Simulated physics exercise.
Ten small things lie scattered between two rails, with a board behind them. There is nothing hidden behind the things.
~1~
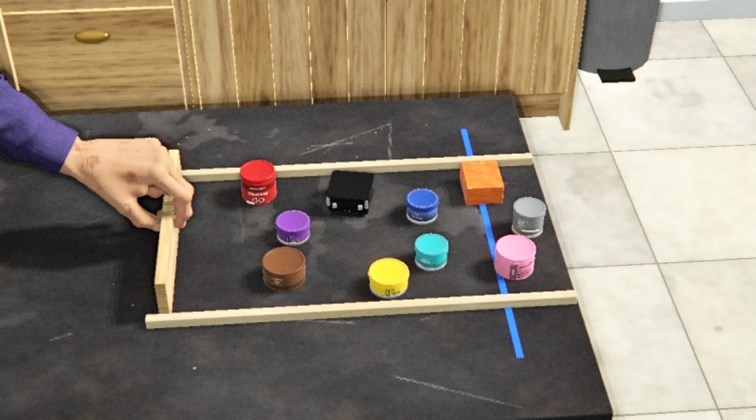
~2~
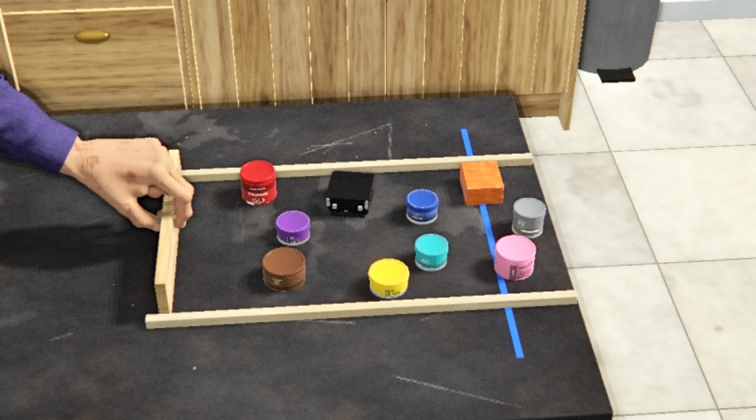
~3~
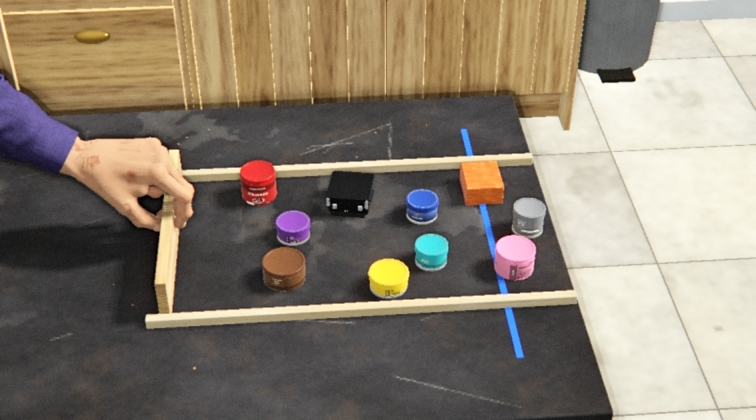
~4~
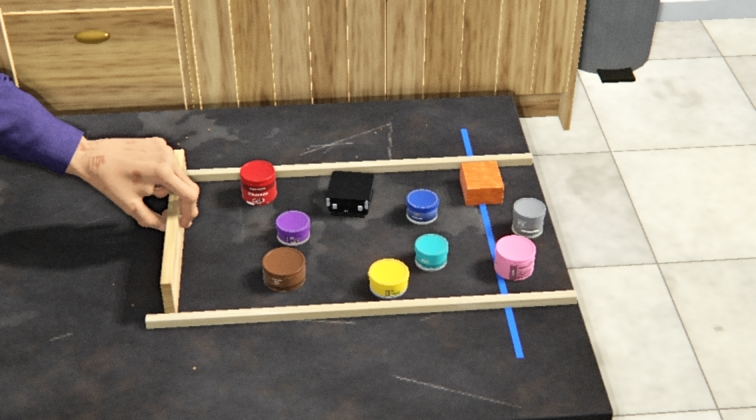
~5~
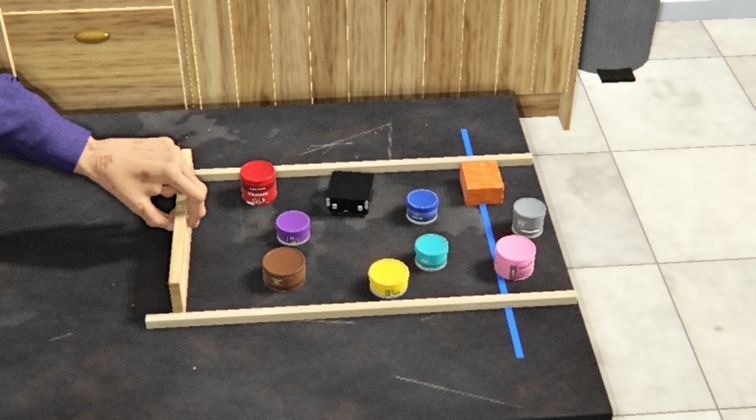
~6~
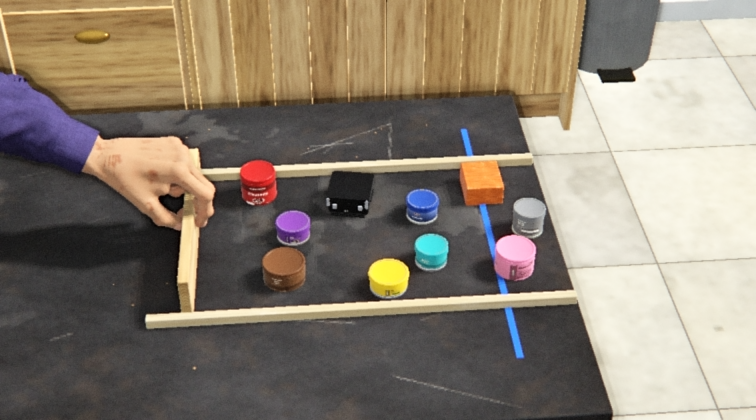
At the start, a hand in a purple sleeve holds a wooden board upright at the left end of two rails, behind scattered colourful tubs, a black case and an orange block. The board stays nearly still, then the hand slides it slightly right, while the objects remain in place.
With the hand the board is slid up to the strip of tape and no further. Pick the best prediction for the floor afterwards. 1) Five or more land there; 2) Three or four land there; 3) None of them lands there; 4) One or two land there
The answer is 4.
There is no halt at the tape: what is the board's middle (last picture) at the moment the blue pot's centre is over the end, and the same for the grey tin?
About (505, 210), and about (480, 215) for the other.
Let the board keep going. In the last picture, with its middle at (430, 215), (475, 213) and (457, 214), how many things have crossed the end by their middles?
The counts would come out as 0, 0 and 0.
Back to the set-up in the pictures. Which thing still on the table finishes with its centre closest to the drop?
Orange block.
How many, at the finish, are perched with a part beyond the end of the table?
I'd put it at 2.
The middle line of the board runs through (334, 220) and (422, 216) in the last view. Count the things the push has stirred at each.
The count is 5 at the first point and 8 at the second.
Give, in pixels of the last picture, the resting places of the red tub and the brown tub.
They end up close to (492, 165) and (517, 252).
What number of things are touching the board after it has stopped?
All in all, 5.
A little later, none off yet; grey tin at rest near (528, 219); pink tub at rest near (515, 258); orange block at rest near (481, 183).
When it is over, the number that fall off is one or two; down, grey tin.
